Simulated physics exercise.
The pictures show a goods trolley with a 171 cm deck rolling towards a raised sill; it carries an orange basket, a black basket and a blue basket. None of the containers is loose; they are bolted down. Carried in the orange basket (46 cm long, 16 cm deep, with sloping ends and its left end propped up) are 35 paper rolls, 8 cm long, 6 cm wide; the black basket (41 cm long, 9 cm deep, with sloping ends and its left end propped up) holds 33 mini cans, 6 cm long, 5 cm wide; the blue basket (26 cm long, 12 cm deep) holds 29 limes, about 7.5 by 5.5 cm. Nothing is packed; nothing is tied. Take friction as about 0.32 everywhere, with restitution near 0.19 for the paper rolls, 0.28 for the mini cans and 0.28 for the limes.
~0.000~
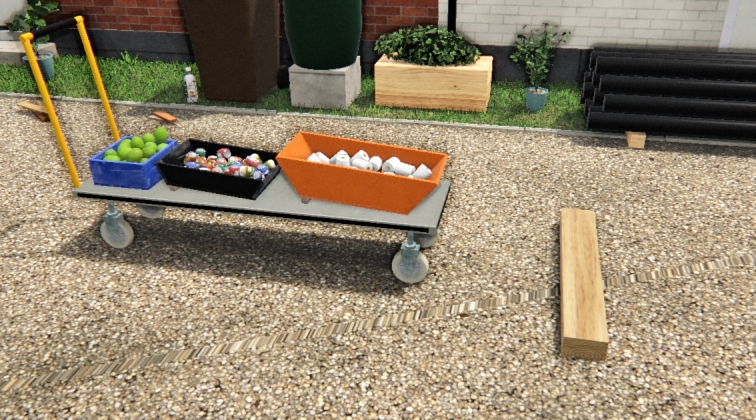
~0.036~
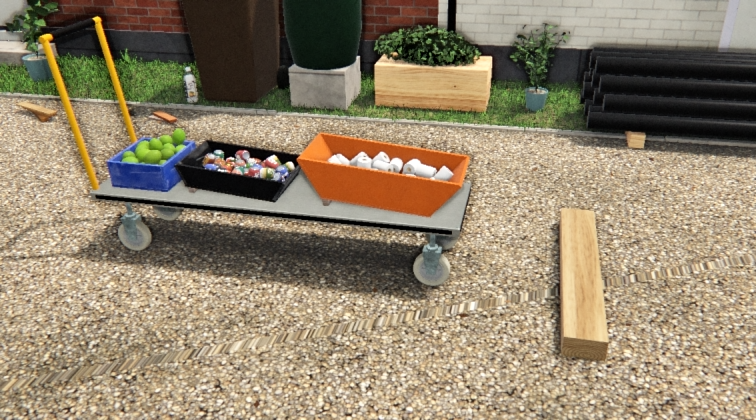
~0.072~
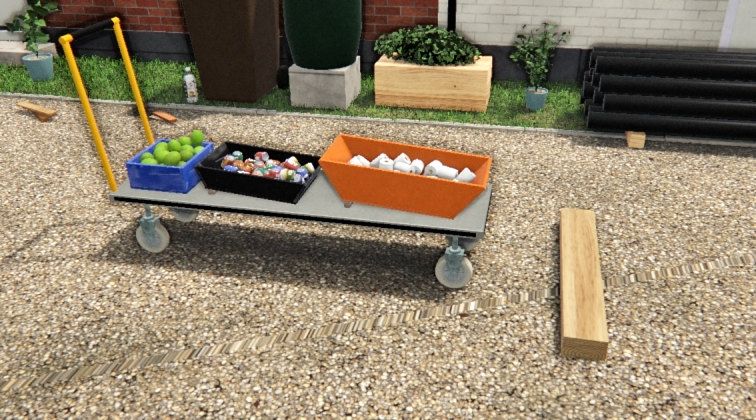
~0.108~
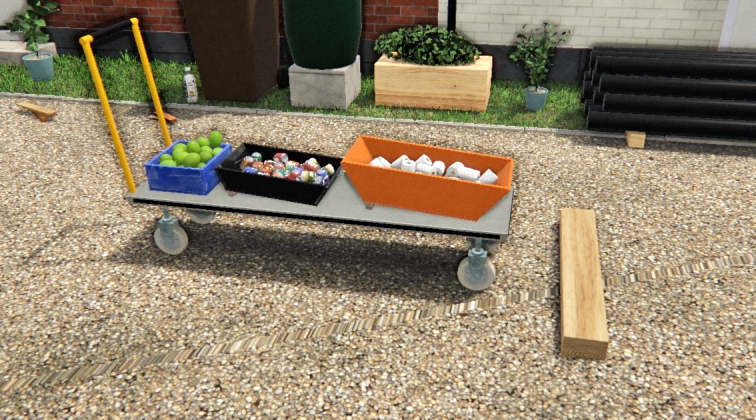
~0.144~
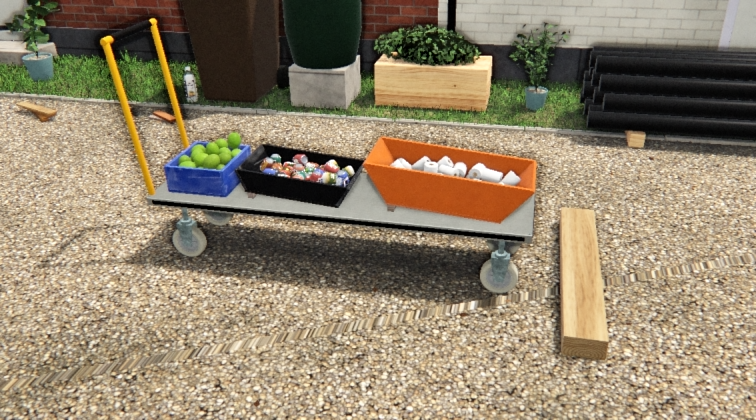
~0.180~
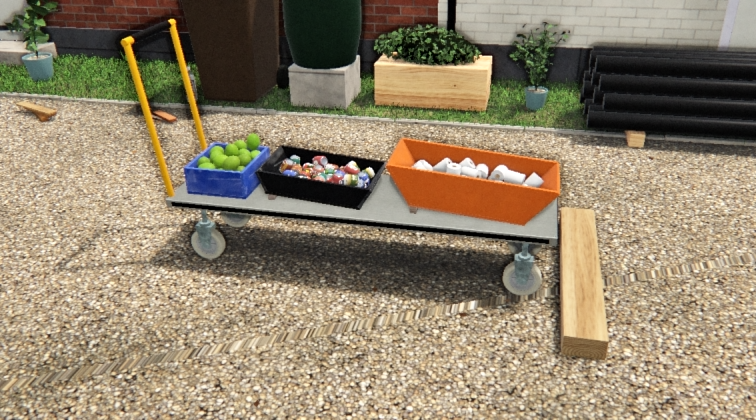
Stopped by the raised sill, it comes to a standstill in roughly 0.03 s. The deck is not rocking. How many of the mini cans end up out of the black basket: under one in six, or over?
Over one in six.
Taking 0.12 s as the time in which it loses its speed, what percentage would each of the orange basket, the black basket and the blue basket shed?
That way you'd get orange basket at 10, black basket at 40, and blue basket at 10 percent.
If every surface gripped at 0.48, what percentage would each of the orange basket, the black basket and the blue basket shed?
You'd see orange basket shed 10 percent, black basket shed 40 percent, and blue basket shed 20 percent.
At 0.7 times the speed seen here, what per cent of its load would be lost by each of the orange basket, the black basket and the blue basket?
Orange basket 0, black basket 10, blue basket 10 per cent.
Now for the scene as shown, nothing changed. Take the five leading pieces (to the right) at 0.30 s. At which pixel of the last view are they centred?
They'd be centred about (567, 172) in the last picture.
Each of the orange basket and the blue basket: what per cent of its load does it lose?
Orange basket: 15 %; blue basket: 20 %.
After 0.20 s, the wheels strike.
After 0.30 s, orange basket 35 in, 0 out, black basket 32 in, 1 out and blue basket 27 in, 2 out.
After 0.42 s, orange basket 32 in, 3 out, black basket 28 in, 5 out and blue basket 24 in, 5 out.
After 0.65 s, orange basket 29 in, 6 out, black basket 22 in, 11 out and blue basket 24 in, 5 out.
Final count (at 1.15 s), orange basket 29 in, 6 out, black basket 22 in, 11 out and blue basket 23 in, 6 out. Asked share, 11 of 33, 33 per cent.
